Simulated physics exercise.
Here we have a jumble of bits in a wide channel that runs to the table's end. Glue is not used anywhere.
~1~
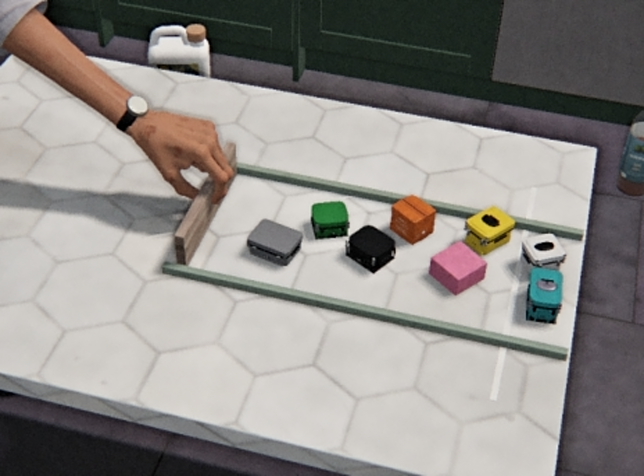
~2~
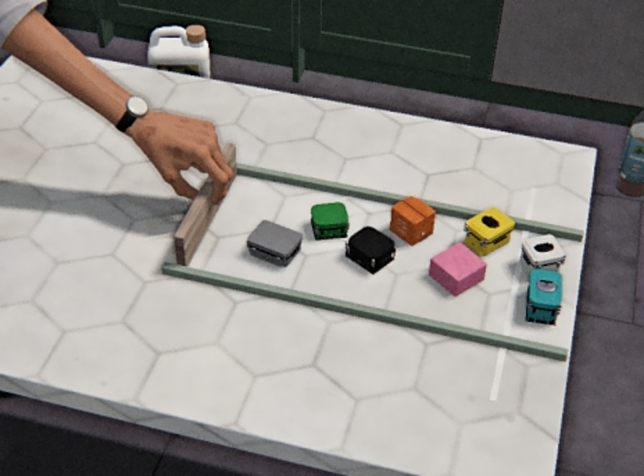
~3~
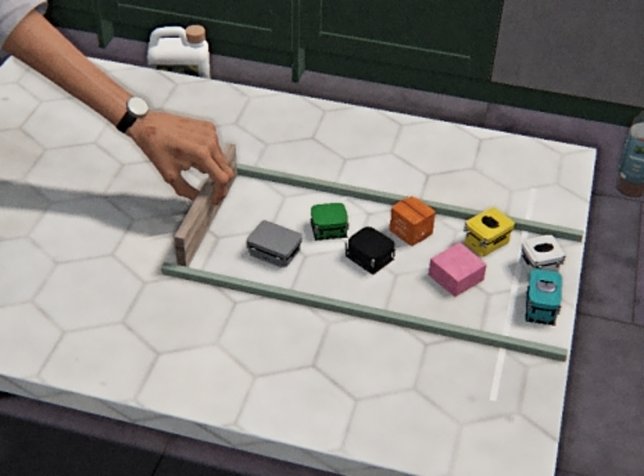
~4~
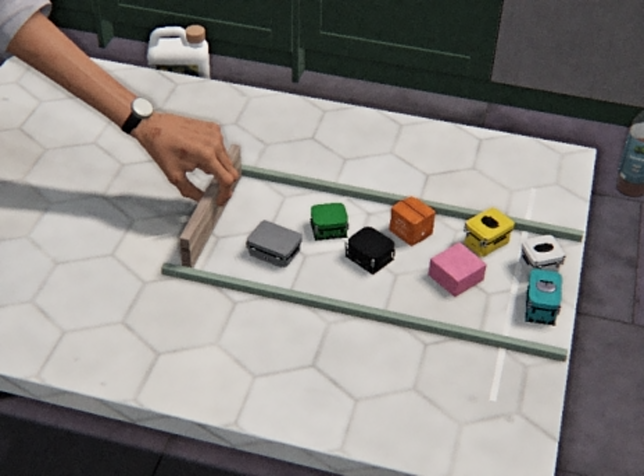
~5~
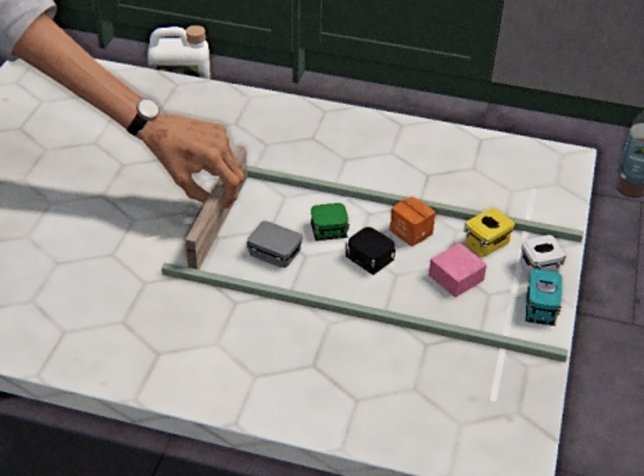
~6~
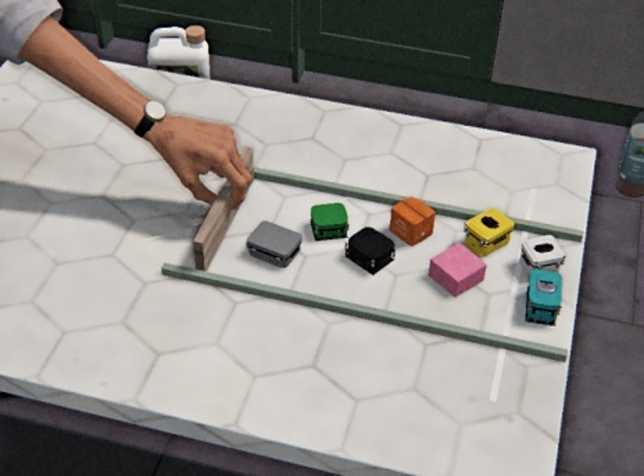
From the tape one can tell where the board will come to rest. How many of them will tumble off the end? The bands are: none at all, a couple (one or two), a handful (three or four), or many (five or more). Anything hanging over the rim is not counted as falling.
It is a handful.
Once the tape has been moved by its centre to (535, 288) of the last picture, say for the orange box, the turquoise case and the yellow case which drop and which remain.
The orange box keeps its place, the turquoise case slips off and the yellow case slips off.
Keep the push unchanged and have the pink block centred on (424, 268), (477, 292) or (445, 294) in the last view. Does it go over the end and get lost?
Well, in turn it does not stay; it does not stay; it sits tight.
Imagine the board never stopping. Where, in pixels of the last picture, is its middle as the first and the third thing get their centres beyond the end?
First: Around (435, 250). Next: Around (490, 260).
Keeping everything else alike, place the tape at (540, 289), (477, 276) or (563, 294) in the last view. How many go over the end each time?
The three tries give 5, 2 and 8.
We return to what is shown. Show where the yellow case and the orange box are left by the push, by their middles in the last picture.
You'll find the yellow case at roughly (575, 246) and the orange box at roughly (541, 241).
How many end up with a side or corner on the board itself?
It's 3.
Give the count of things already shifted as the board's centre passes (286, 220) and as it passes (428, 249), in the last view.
The counts are 1 and 8.
A little later, none off yet; turquoise case at rest near (544, 297); white case at rest near (541, 258); yellow case at rest near (489, 233).
Next, one off so far; turquoise case dropping near (599, 438); white case shifted a little near (560, 257); yellow case shifted about its own width near (529, 237).
When it is over, the number that fall off is three or four; down, black case, pink block, white case and turquoise case.
